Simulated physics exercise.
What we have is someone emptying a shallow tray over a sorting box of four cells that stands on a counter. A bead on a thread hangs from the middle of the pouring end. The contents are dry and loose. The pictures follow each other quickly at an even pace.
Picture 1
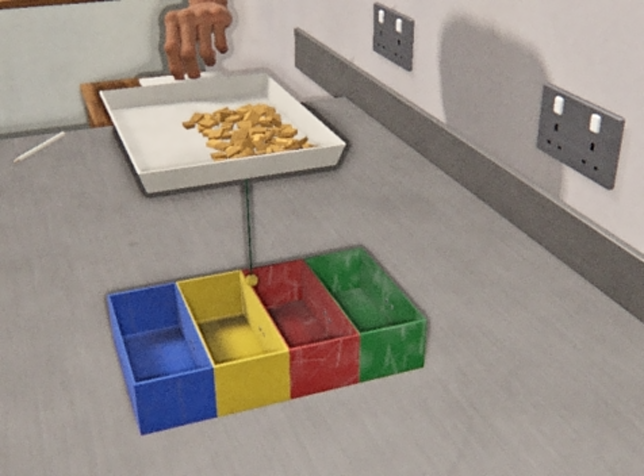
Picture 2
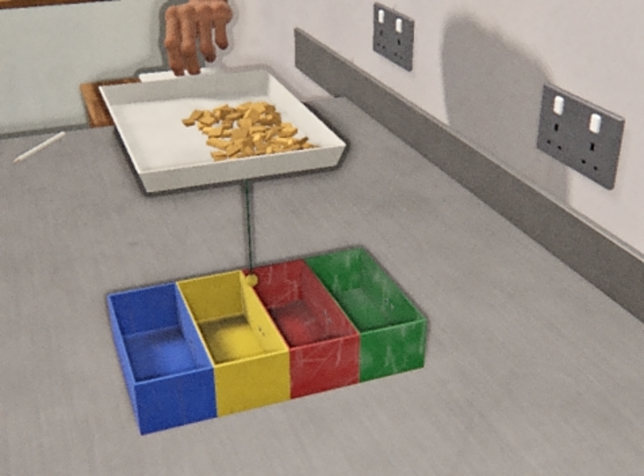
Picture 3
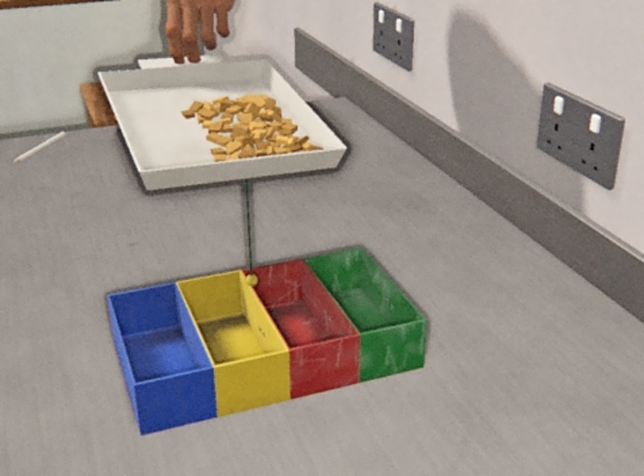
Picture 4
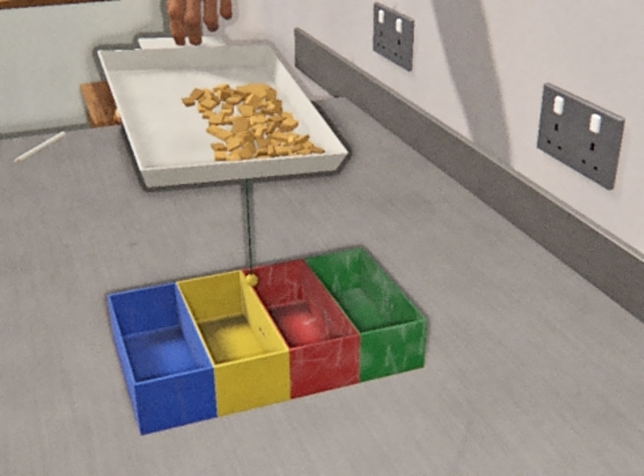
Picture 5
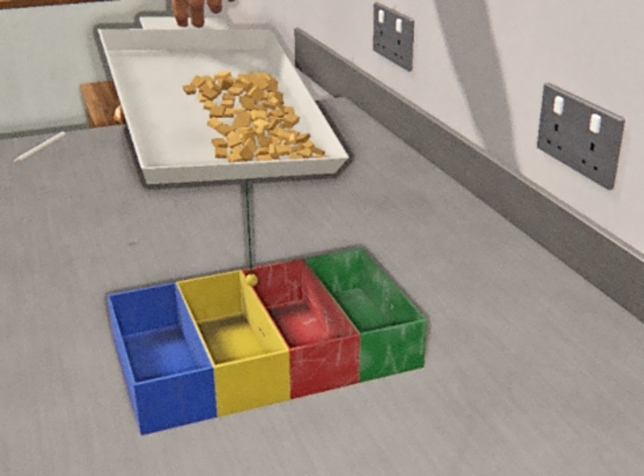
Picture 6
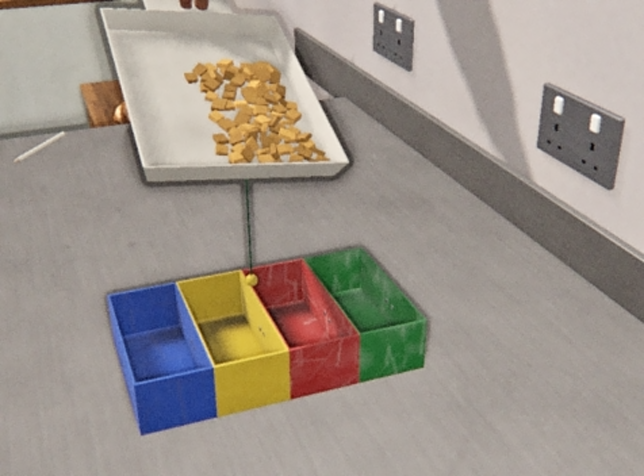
A shallow white tray of cereal squares gradually tilted as a hand at its far end raised that side, its near right corner lowest, above a box of blue, yellow, red and green cells.
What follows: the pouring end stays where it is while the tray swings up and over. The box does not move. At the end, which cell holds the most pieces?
The green one ends fullest.
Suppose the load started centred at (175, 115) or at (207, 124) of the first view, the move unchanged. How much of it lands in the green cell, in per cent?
In turn 60 and 60 in a hundred.
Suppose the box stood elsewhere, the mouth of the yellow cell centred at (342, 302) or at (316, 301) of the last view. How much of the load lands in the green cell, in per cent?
In turn 0 and 0 in a hundred.
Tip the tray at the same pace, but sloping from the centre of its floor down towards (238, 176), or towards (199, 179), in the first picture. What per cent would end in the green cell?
Roughly 10 per cent, and 0 per cent.
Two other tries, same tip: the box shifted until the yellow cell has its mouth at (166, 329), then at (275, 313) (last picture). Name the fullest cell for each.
At the first place that green cell, at the second the red cell.
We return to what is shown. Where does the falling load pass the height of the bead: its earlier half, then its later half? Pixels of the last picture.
At about (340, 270), then at (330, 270).
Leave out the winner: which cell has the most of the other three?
Second comes the cell in red.
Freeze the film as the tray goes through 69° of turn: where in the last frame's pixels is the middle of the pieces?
Around (306, 155).
Just after the last frame, tray tipped steeply; almost all on the tray; just a few falling or outside the box.
A moment on, tray tipped past a quarter turn; just a few on the tray; roughly half in the green cell; roughly a quarter in the red cell; roughly a quarter falling or outside the box.
Further on, tray tipped past a quarter turn; roughly two thirds in the green cell; roughly a third in the red cell.
When it is over, tray tipped past a quarter turn; roughly two thirds in the green cell; roughly a third in the red cell; not one in the blue cell; not one in the yellow cell.
